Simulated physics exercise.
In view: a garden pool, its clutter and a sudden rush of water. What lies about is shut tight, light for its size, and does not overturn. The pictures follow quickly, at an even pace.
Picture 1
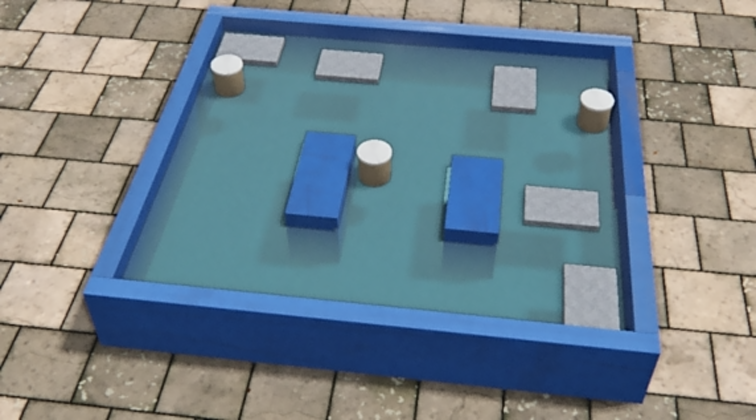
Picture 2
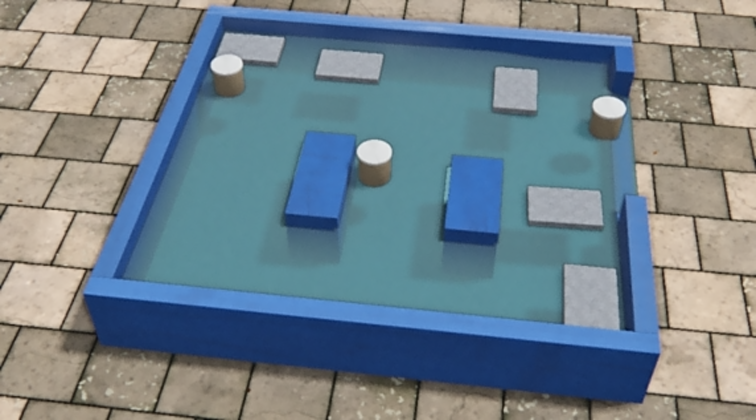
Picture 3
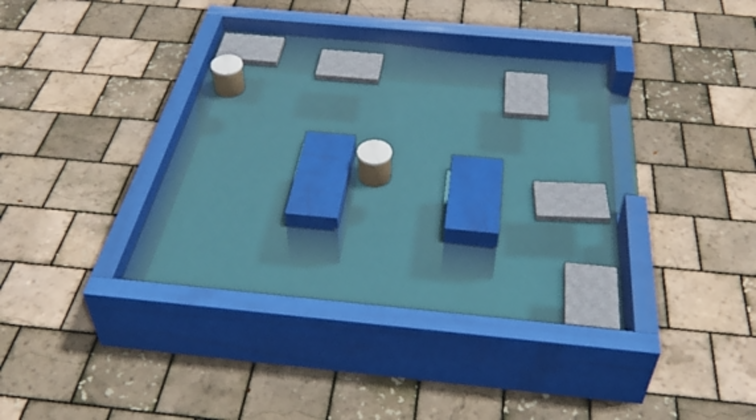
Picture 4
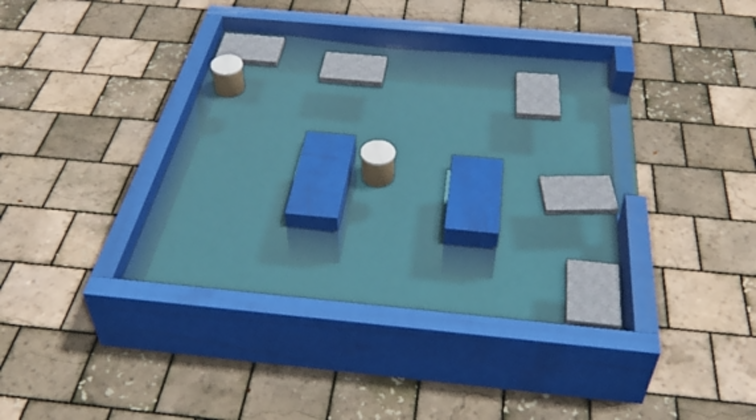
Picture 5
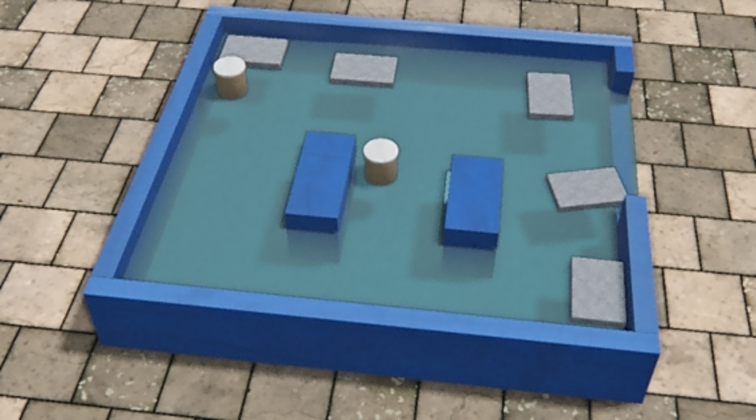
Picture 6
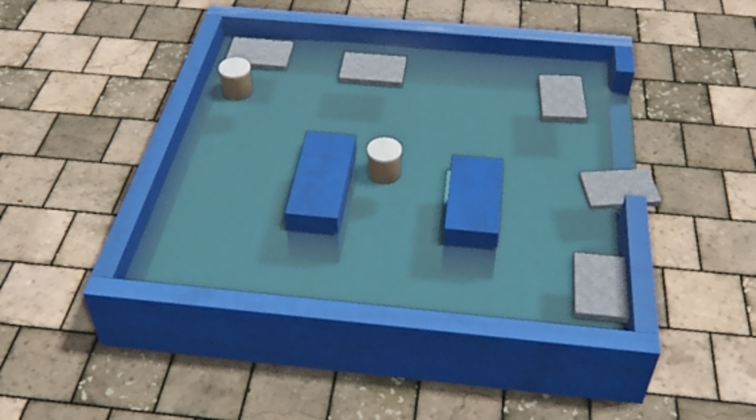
A blue-walled garden pool lost a section of its right side, and a nearby white-topped cylinder disappeared from view before the grey slabs drifted rightward, one moving partly through the gap.
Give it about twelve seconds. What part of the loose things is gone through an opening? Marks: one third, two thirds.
It is between one and two thirds.
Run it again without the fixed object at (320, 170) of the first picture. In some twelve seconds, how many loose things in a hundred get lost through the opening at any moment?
Roughly 40 per cent.
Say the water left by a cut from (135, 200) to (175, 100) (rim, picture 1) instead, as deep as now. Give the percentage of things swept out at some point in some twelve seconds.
About 0 per cent.
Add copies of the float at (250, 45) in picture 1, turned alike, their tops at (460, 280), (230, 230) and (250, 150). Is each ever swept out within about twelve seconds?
In turn: No, kept in, no.
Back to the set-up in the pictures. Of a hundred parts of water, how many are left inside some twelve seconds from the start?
Roughly 66 per cent.
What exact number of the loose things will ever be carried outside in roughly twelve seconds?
It comes to 4.
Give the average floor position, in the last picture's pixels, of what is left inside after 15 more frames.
Roughly at (384, 149).
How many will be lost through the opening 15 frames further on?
I count 3.
A moment on, 2 of 8 are out; 6 afloat.
Next, 3 of 8 are out; 5 afloat.
Later, 3 of 8 are out; 5 afloat.
In the end, 4 of 8 are out; 4 afloat.
